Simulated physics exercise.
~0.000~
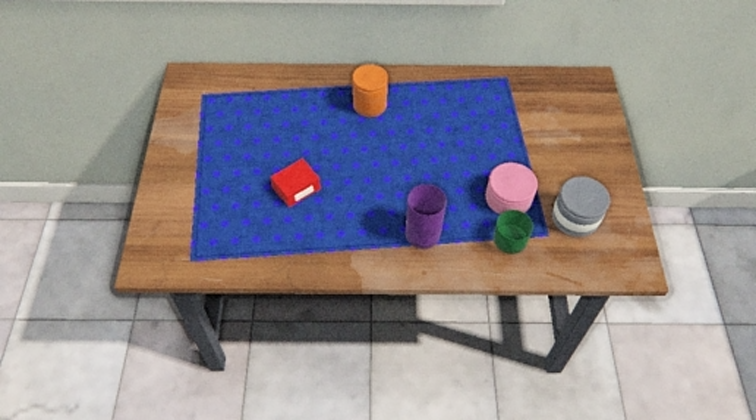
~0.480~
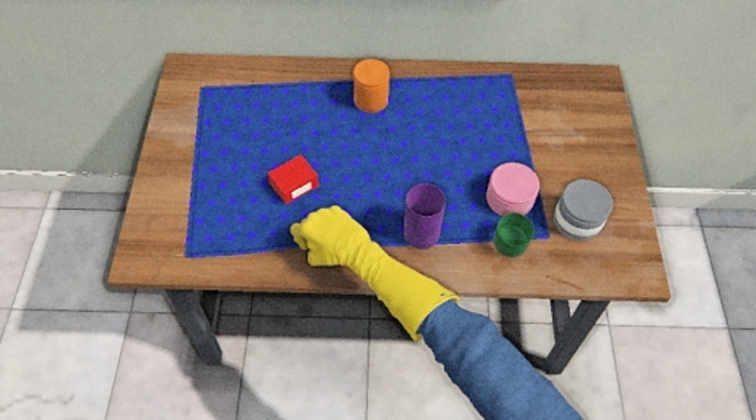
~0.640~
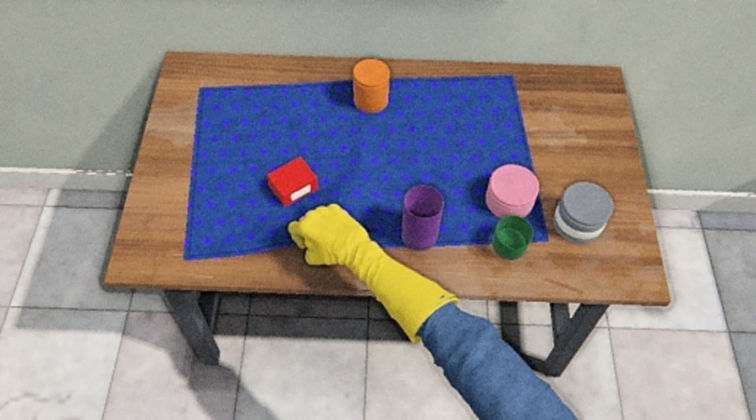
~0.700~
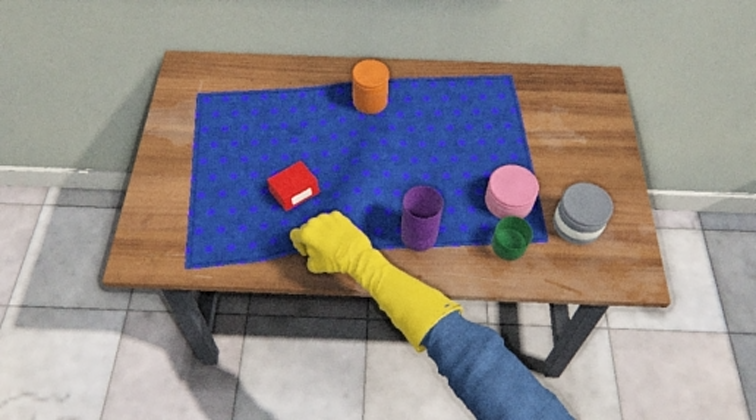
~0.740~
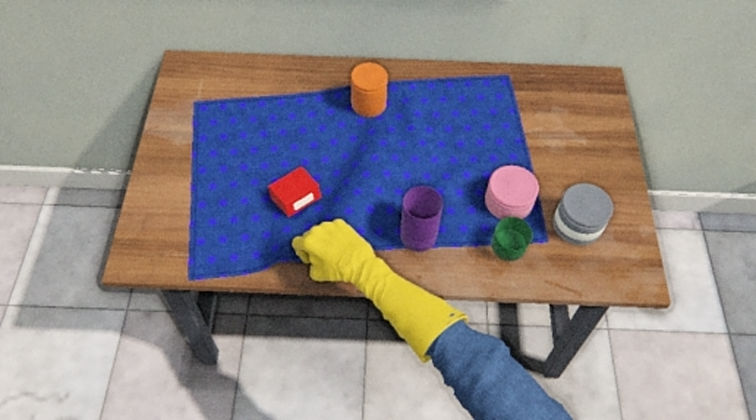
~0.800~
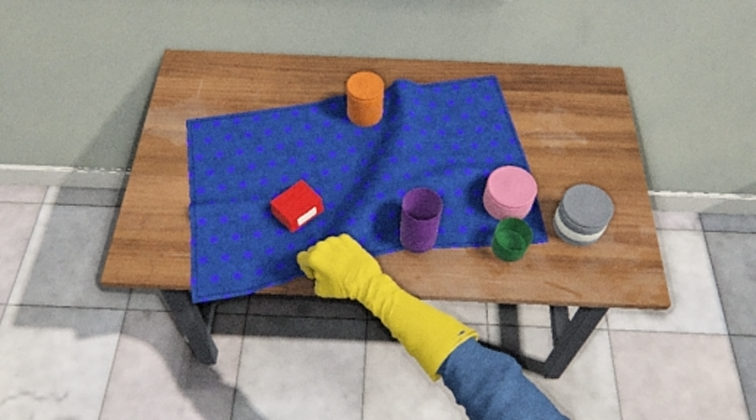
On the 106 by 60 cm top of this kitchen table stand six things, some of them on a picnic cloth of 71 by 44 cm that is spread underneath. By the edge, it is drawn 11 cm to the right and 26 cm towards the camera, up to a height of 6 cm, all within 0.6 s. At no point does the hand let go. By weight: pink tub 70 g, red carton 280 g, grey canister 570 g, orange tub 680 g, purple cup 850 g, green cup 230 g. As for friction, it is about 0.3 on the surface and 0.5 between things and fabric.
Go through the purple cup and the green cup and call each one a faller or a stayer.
Purple cup: Faller. Green cup: Stayer.
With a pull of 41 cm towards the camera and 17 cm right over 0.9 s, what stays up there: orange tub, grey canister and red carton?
Result - orange tub: Gone, grey canister: Still on top, red carton: Gone.
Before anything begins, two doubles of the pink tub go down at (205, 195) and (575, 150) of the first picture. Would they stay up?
Result, in order: Off the top at the end; on top at the end.
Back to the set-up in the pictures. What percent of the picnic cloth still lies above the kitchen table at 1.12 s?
Share within the edges: Approx. 70 %.
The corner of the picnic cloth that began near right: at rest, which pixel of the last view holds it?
It settles at roughly (513, 233).
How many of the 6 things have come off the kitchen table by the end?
That works out to 2 of them.
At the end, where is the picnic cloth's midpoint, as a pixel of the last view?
Near (373, 257).
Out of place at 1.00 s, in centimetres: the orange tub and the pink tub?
The orange tub is about 20 cm off and the pink tub about 6 cm.
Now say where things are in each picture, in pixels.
In the first frame, purple cup (427, 200); green cup (515, 225); picnic cloth corners (190, 261) (202, 95) (507, 77) (549, 236).
In the second frame, picnic cloth corners (185, 258) (201, 87); grip (308, 247).
In the third frame, red carton (292, 176); picnic cloth corners (184, 261) (199, 88); grip (306, 246).
In the fourth frame, red carton (292, 180); picnic cloth corners (185, 269) (197, 94); grip (308, 253).
In the fifth frame, orange tub (369, 76); red carton (294, 186); picnic cloth corners (188, 281) (194, 102); grip (310, 261).
In the sixth frame, purple cup (422, 204); green cup (514, 233); picnic cloth corners (193, 303) (186, 120) (495, 76) (548, 242); grip (315, 276).
After 0.9 s, 90 % of the picnic cloth is still over the top; purple cup 3 cm off its start, red carton 14 cm off its start, orange tub 11 cm off its start.
After 1.0 s, 80 % of the picnic cloth is still over the top; purple cup 7 cm off its start, red carton 22 cm off its start, orange tub 18 cm off its start.
After 1.1 s, 70 % of the picnic cloth is still over the top; purple cup 14 cm off its start at (420, 271), green cup 1 cm off its start at (509, 234), red carton 30 cm off its start at (310, 324).
After 1.2 s, 60 % of the picnic cloth is still over the top; purple cup 20 cm off its start, green cup 2 cm off its start, red carton over the edge.
After 2.8 s, 55 % of the picnic cloth is still over the top; purple cup over the edge, green cup 3 cm off its start at (506, 240), red carton over the edge, orange tub 37 cm off its start at (317, 213).
